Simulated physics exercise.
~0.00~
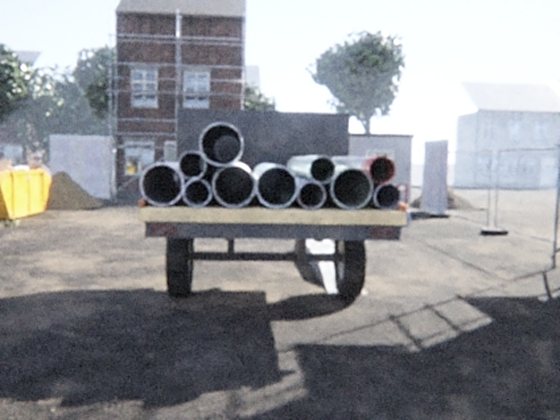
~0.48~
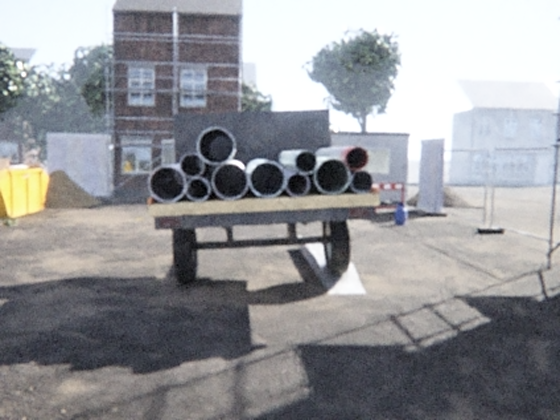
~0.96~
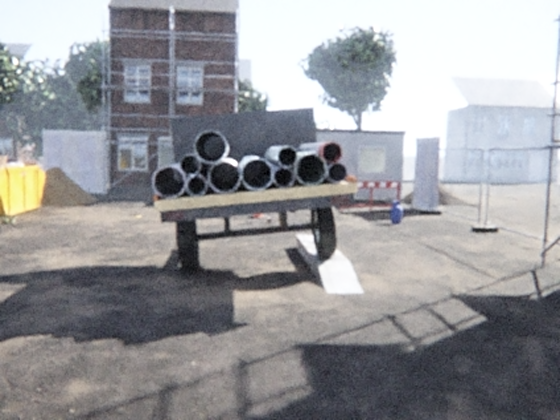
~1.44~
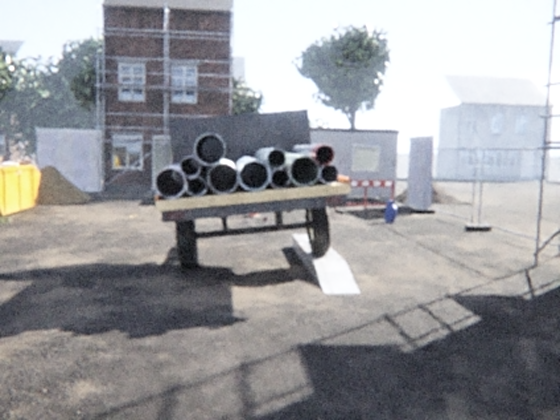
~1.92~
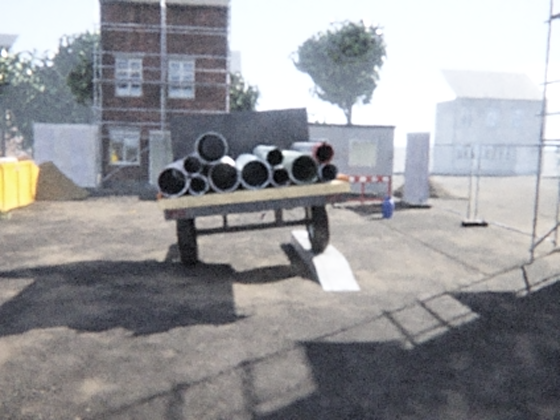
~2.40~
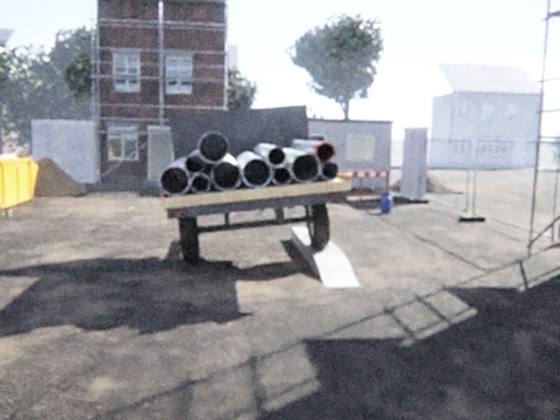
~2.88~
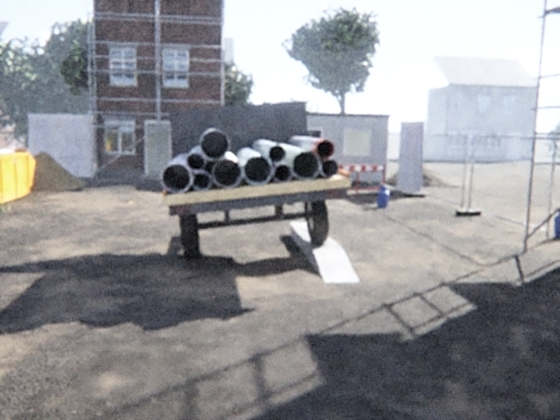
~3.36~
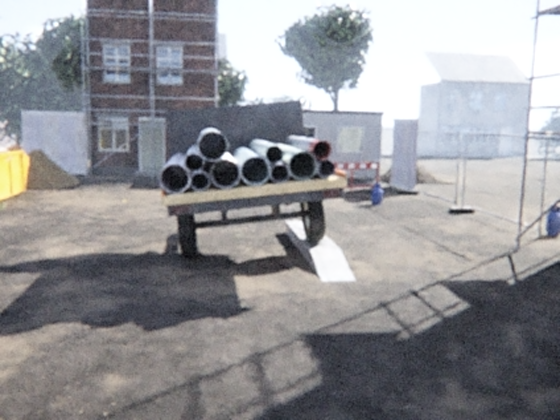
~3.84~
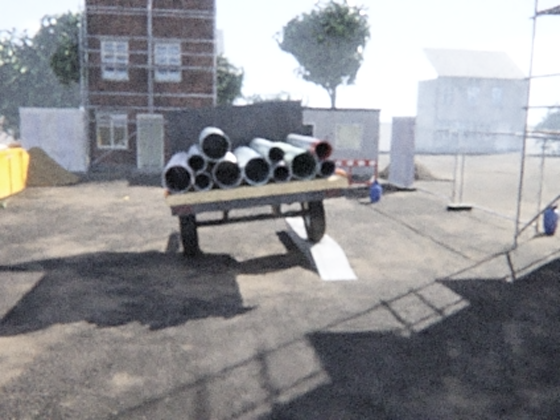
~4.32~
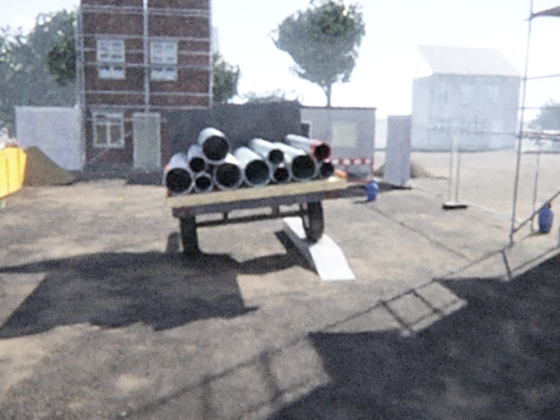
In the video, a flat trailer stacked with loose steel pipes, one marked red, creeps across a building site and its right wheel climbs a ramp, tilting the deck. The pipes shift left and settle, and the trailer stops with the red one resting on others, still aboard.
